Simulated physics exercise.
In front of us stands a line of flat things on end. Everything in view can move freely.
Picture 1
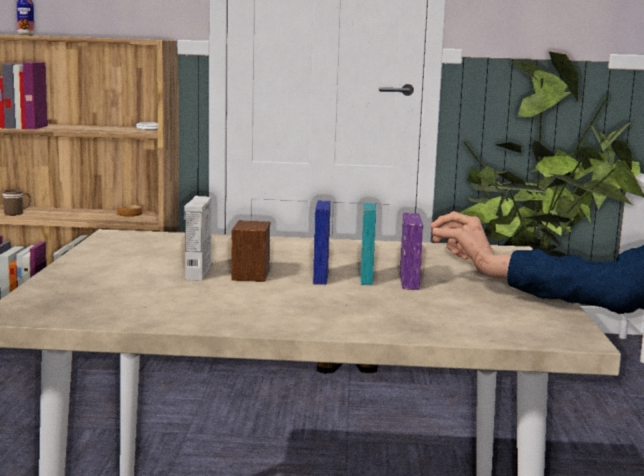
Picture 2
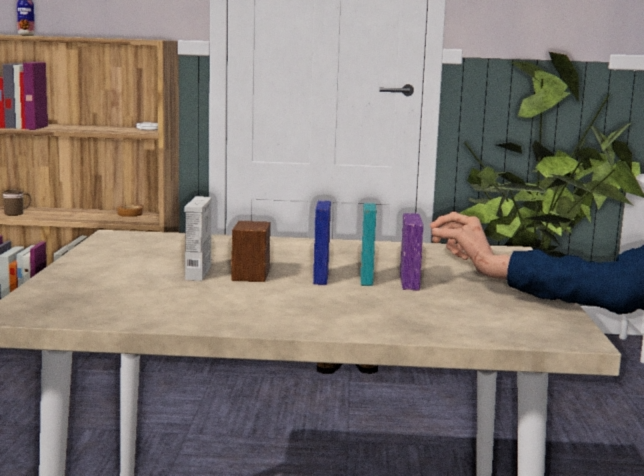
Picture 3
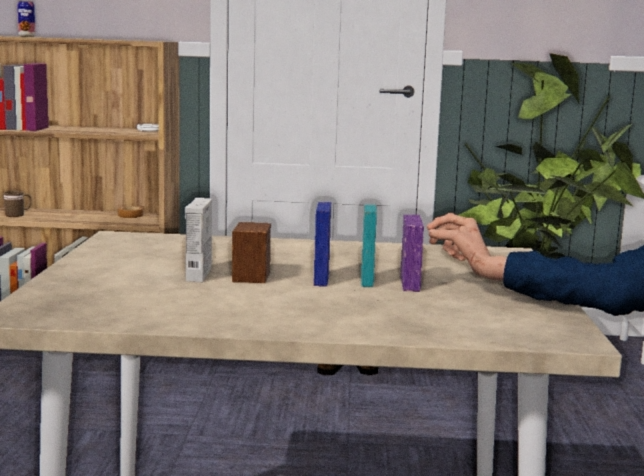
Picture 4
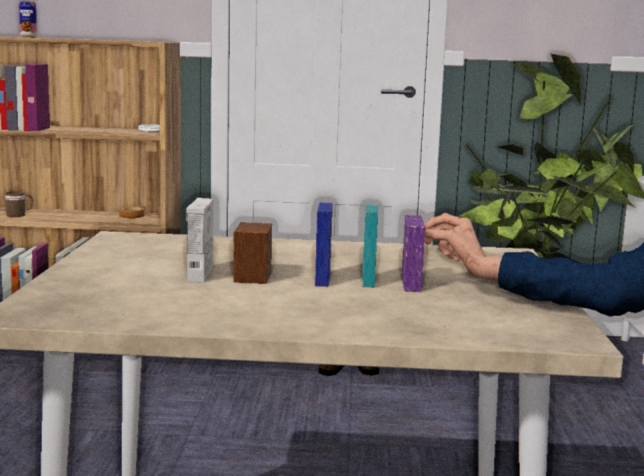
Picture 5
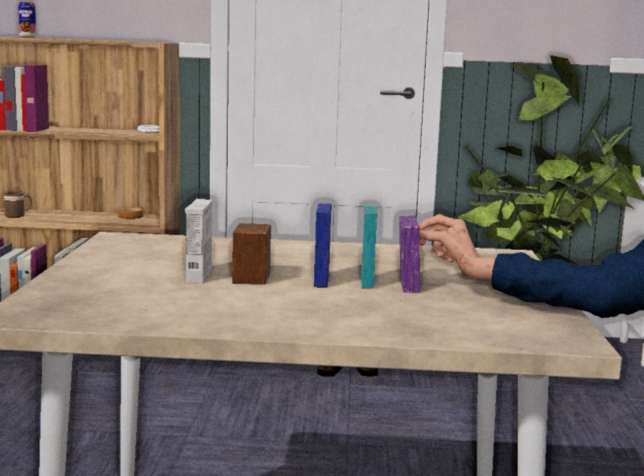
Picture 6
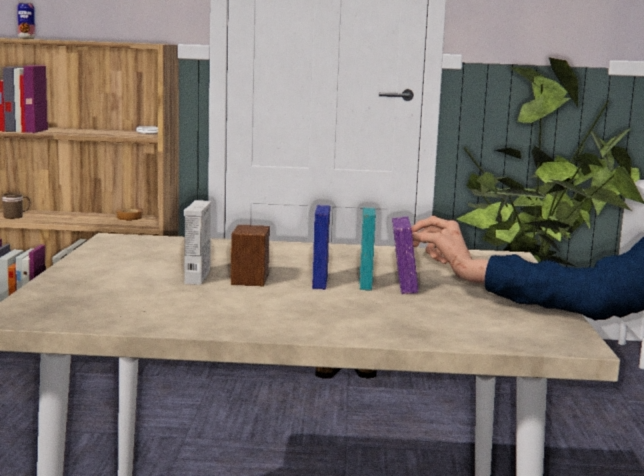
The clip shows five upright blocks, white, brown, blue, turquoise and purple, lined up on a table; a hand at the right moves slightly left to the purple one and pushes it into a slight leftward tilt.
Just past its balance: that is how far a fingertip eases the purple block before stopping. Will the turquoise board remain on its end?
No.
Then, 0.40 s after the last picture, purple block 43° over; turquoise board tipped 21° from how it was near (354, 248).
Then, 0.60 s after the last picture, purple block 67° over; turquoise board tipped 58° from how it was near (331, 259); blue block tipped 40° from how it was.
Then, 0.70 s after the last picture, purple block 70° over; turquoise board tipped 64° from how it was near (331, 263); blue block tipped 43° from how it was; brown block slid a little.
At rest, tipped over on the table, blue block and turquoise board; brown block in place. Seen from the same camera at the end, turquoise board near (333, 264).
